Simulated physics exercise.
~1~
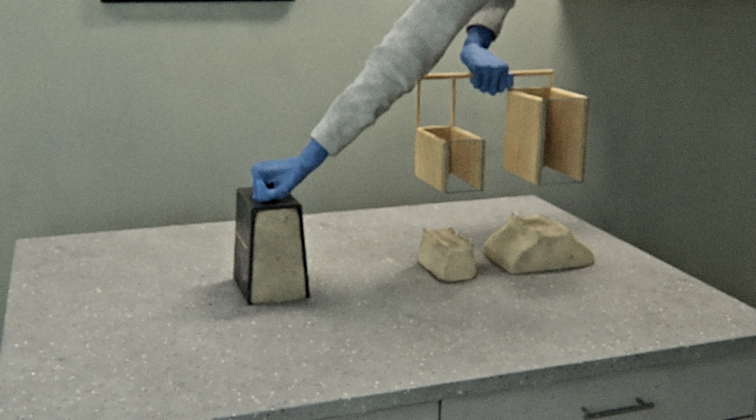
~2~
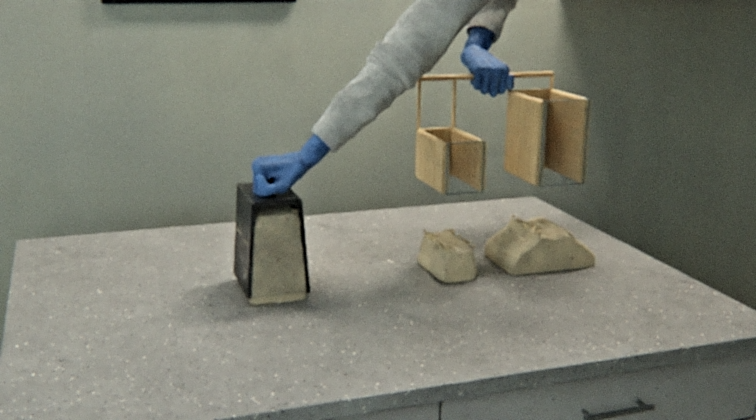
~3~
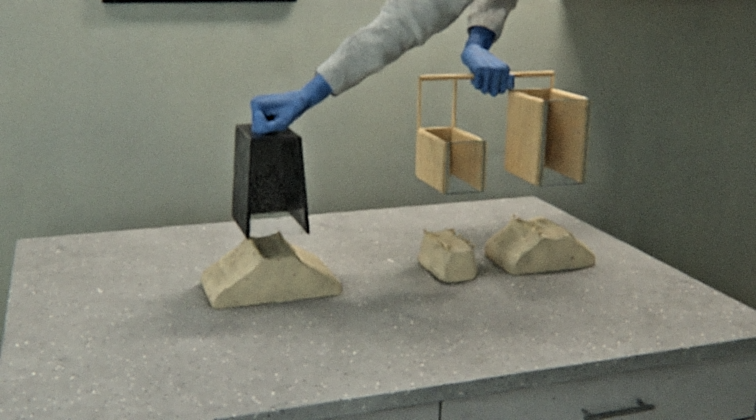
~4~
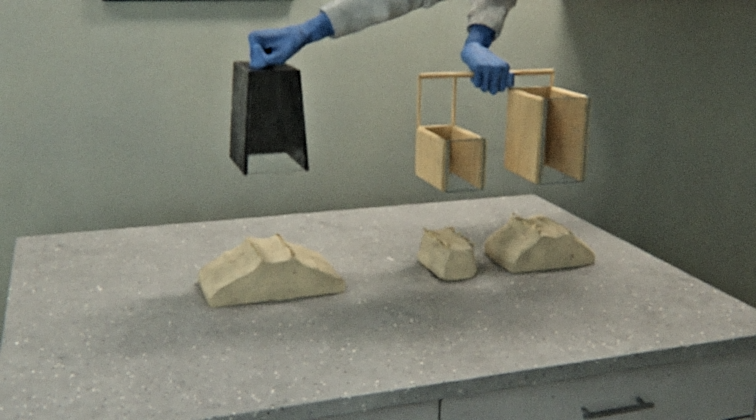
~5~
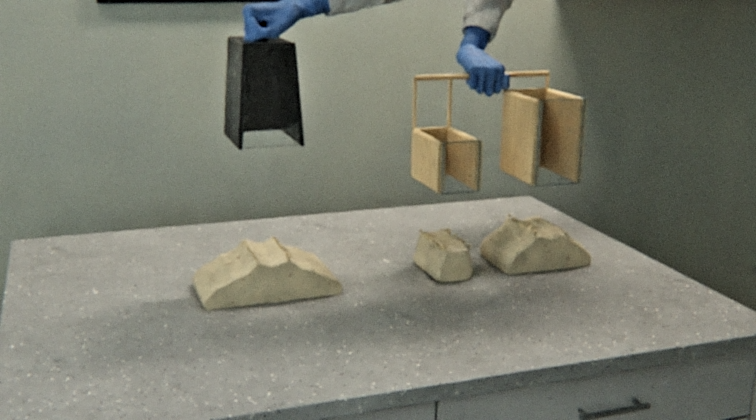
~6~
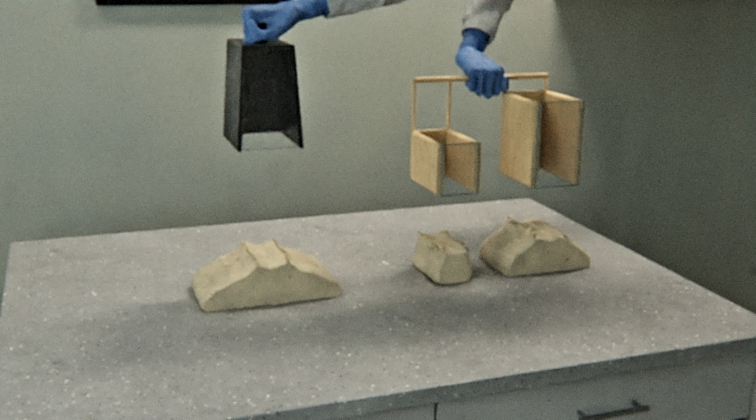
A dark, tapered mould is lifted by a blue-gloved hand from the left side of a speckled grey tabletop, seen from slightly above in a room with a grey-green wall. Another gloved hand holds up two open wooden moulds on a rod at right, above two pale tan lumps on the table. As the dark mould rises, the thick tan porridge it held slumps and spreads into a low, wide mound with sloping sides. The mould climbs well clear and then hangs still, while the mound stays at under half the mould's height, a small ridge on top.
